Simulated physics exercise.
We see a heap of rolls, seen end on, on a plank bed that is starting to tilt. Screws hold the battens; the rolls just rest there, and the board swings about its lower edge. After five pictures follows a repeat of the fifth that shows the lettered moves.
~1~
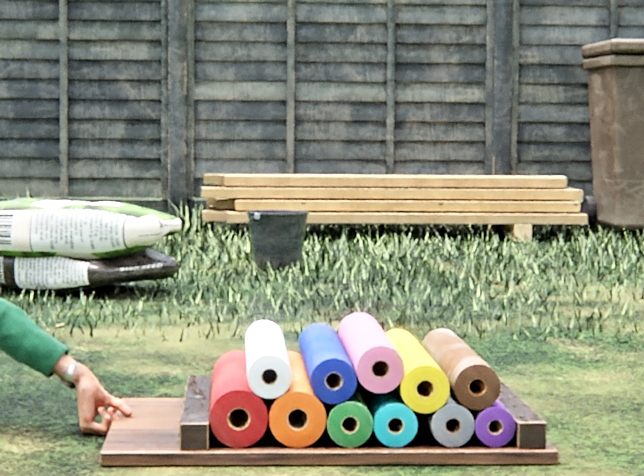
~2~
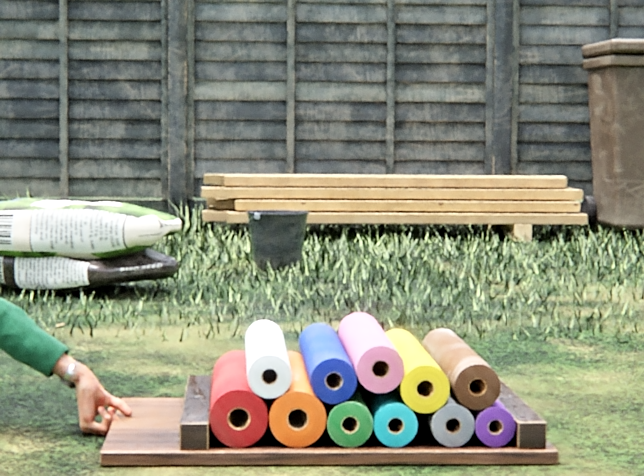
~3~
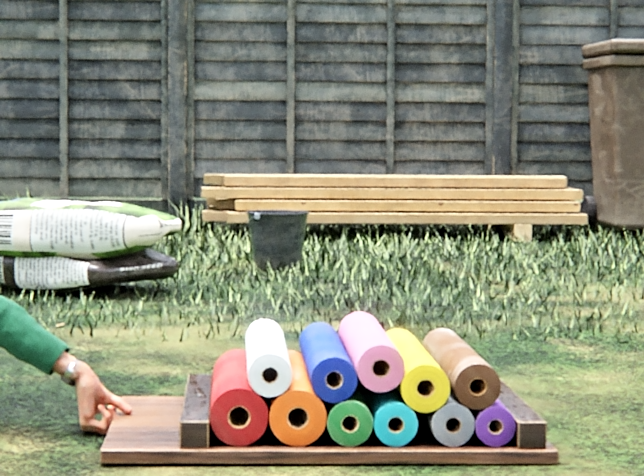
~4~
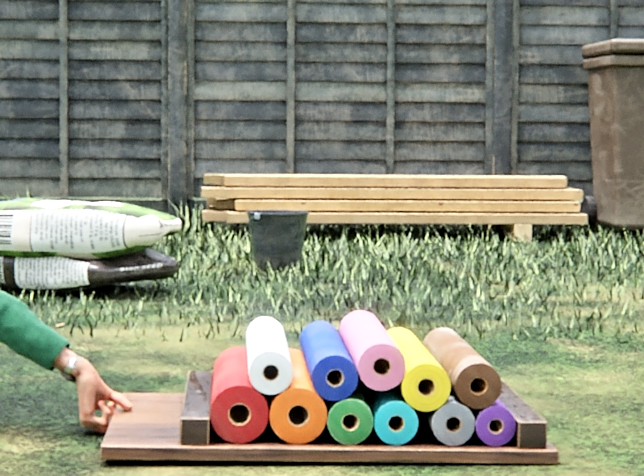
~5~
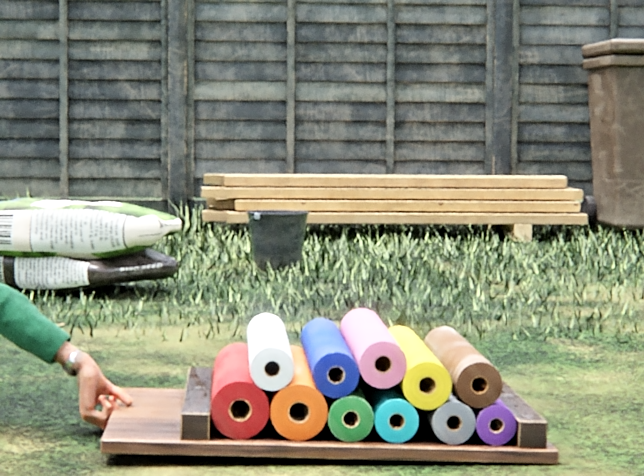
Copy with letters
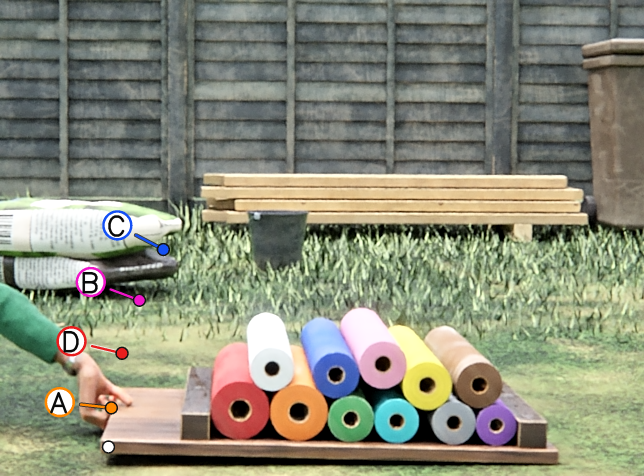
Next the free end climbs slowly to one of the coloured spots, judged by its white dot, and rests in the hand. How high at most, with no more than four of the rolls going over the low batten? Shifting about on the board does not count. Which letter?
Lift it to C and no more.
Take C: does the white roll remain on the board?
The white roll: Yes.
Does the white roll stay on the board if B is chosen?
The white roll: Yes.
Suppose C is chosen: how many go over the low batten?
The count is four.
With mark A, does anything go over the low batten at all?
At A: No.
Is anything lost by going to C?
At C: Yes.
On the marked copy, A at (111, 408); B at (139, 300); C at (163, 249); D at (122, 354); the white dot at (109, 447).
Following C. Soon after the start, board at 16°.
Later, board at 28°.
In the end, board at 28°, four over the low batten (yellow, blue, brown, pink).
As for the rest, A none over the low batten; B four over the low batten (yellow, blue, brown, pink); D none over the low batten.
